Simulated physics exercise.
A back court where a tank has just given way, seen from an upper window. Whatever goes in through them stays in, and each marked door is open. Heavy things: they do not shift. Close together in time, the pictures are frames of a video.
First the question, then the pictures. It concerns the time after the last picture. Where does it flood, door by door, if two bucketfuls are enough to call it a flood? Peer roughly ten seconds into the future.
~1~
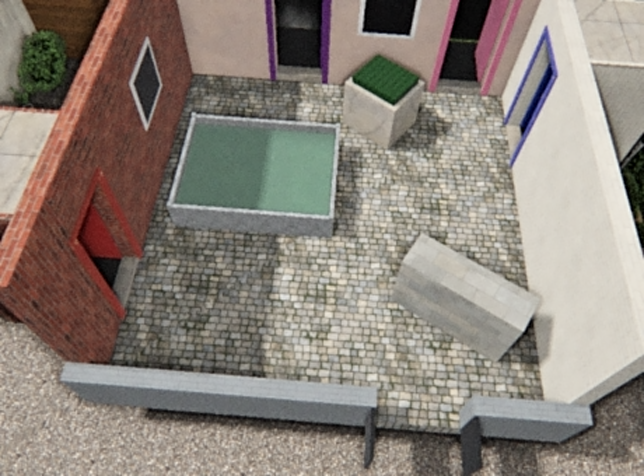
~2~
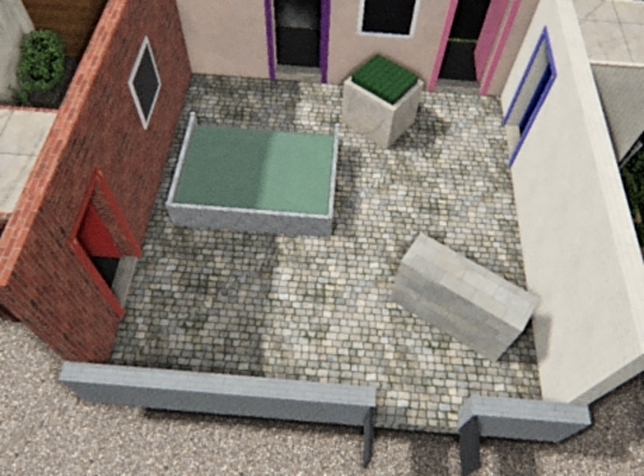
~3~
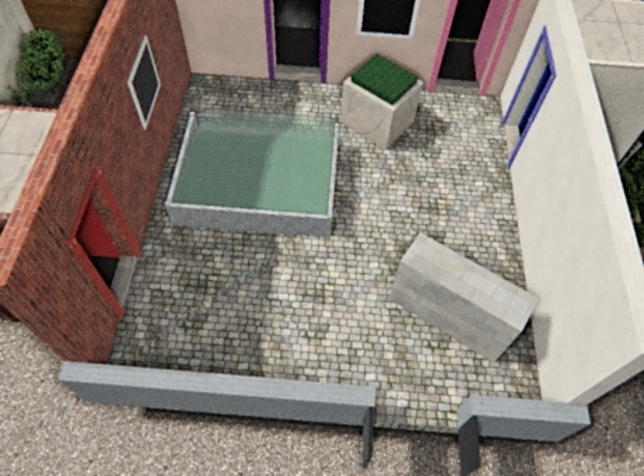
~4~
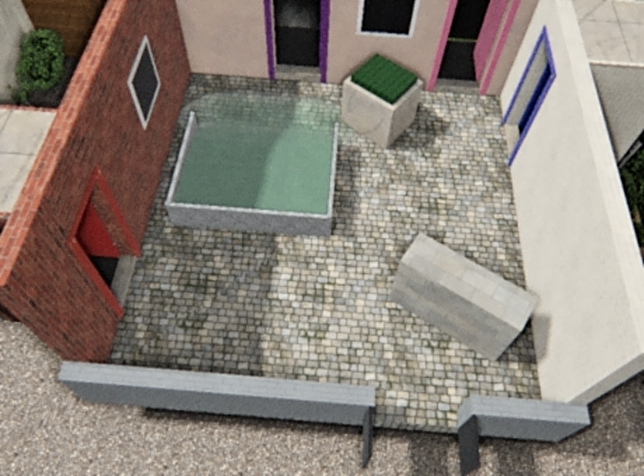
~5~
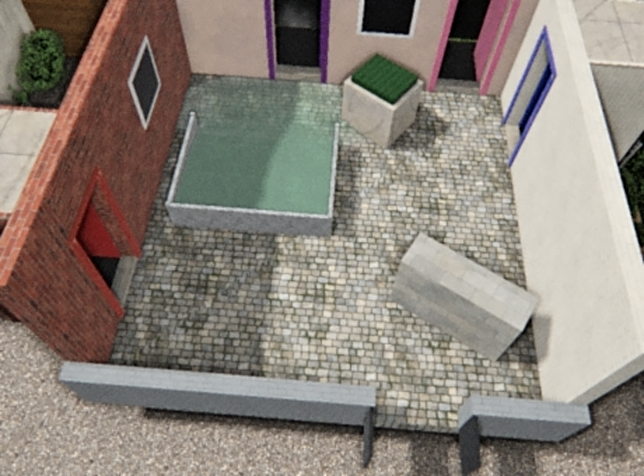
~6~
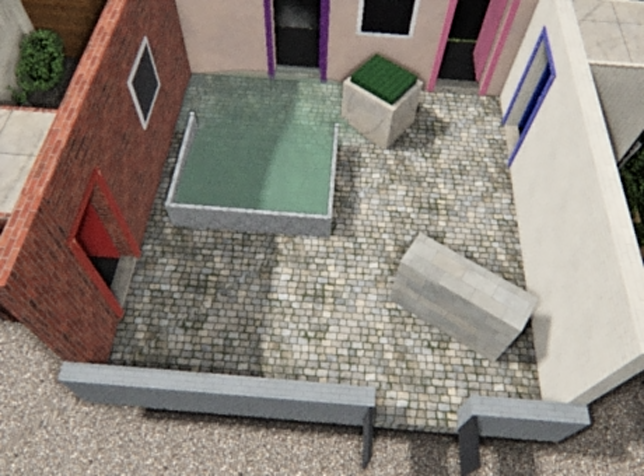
At the blue door it floods; at the pink door it does not flood; at the purple door it floods; at the red door it does not flood.
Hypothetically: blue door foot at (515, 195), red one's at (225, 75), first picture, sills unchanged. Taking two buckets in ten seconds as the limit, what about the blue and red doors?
The blue door comes up short, and the red door gets past the limit as well.
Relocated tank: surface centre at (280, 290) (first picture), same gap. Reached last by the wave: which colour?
Answer: The door marked red.
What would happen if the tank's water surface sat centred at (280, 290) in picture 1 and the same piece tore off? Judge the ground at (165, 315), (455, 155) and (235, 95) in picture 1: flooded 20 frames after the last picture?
One after the other: Untouched, reached, reached.
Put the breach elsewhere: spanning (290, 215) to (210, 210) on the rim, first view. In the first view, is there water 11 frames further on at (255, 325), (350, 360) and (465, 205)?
Point by point: Swamped, swamped and untouched.
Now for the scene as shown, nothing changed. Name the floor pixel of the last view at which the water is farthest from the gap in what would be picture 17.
The farthest wet point should be near (475, 96).
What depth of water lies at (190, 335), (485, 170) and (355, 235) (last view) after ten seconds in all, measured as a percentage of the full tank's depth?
My figures are about 8, 4 and 6 percent.
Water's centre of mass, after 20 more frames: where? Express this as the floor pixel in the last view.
Point: (275, 133).
A moment on, water covers 20 % of the floor; the blue door not reached, the pink door not reached, the purple door over two buckets in, the red door not reached.
Next, water covers 25 % of the floor; the blue door not reached, the pink door wet at the sill, nothing in, the purple door far over two buckets in, the red door not reached.
Then, water covers 35 % of the floor; the blue door under two buckets in, the pink door wet at the sill, nothing in, the purple door far over two buckets in, the red door wet at the sill, nothing in.
Later, water covers 65 % of the floor; the blue door over two buckets in, the pink door wet at the sill, nothing in, the purple door far over two buckets in, the red door wet at the sill, nothing in.
In the end, water covers 90 % of the floor; the blue door over two buckets in, the pink door wet at the sill, nothing in, the purple door far over two buckets in, the red door wet at the sill, nothing in.
